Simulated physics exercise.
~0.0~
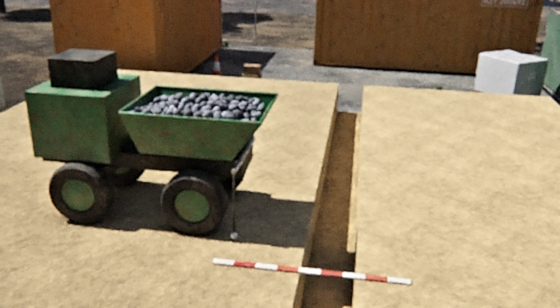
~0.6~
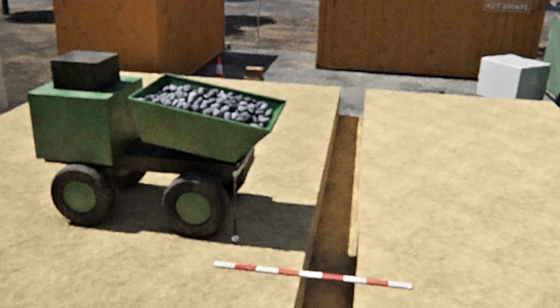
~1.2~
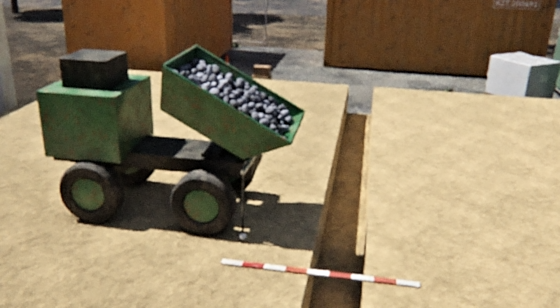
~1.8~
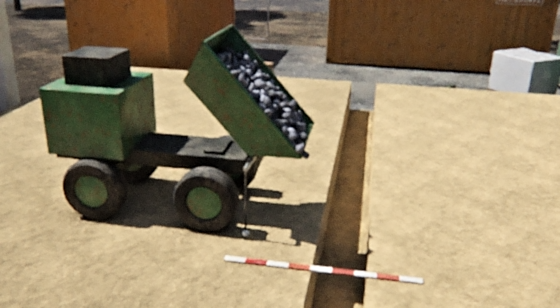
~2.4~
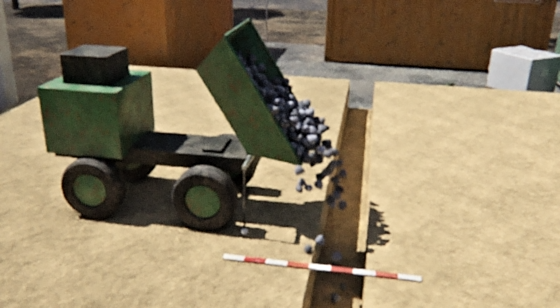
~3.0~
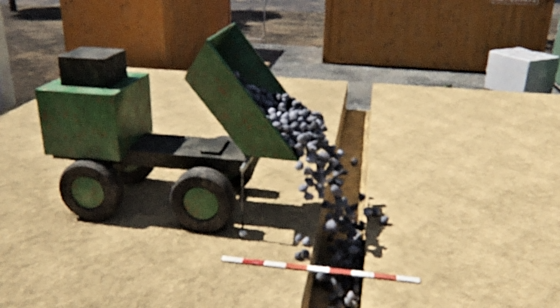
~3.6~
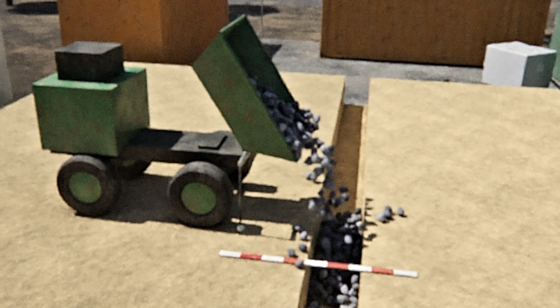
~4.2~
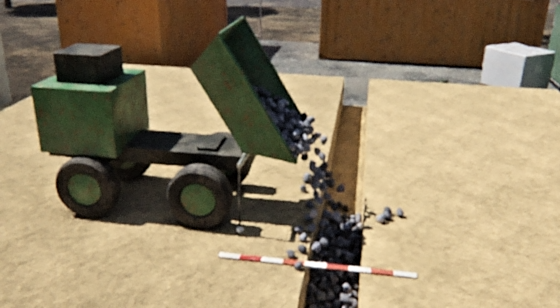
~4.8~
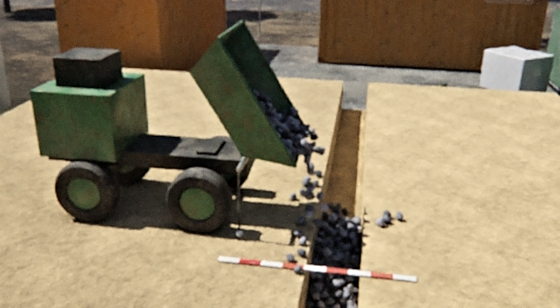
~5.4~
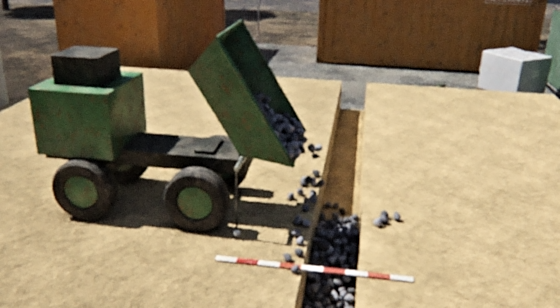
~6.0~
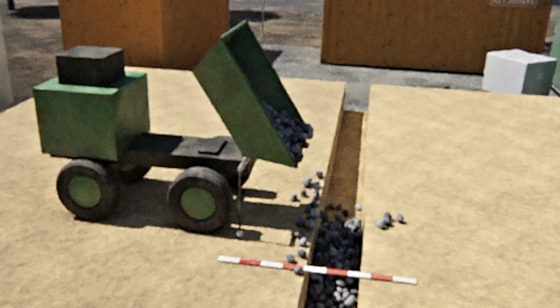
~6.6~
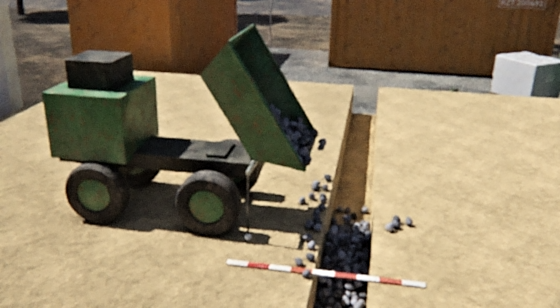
A green dumper stands on pale ground at the left, its open skip heaped with dark, rounded stones, facing a narrow trench crossed by a red and white staff. The skip tips forward steeply towards the right while the stones stay in place at first. Then they spill over the lower edge and drop towards the trench, and the skip rocks back briefly before returning to its steep tilt. The flow thins to a trickle and stops. Most of the stones end in the trench, a few lie scattered along both edges, and a good share remains in the raised skip.
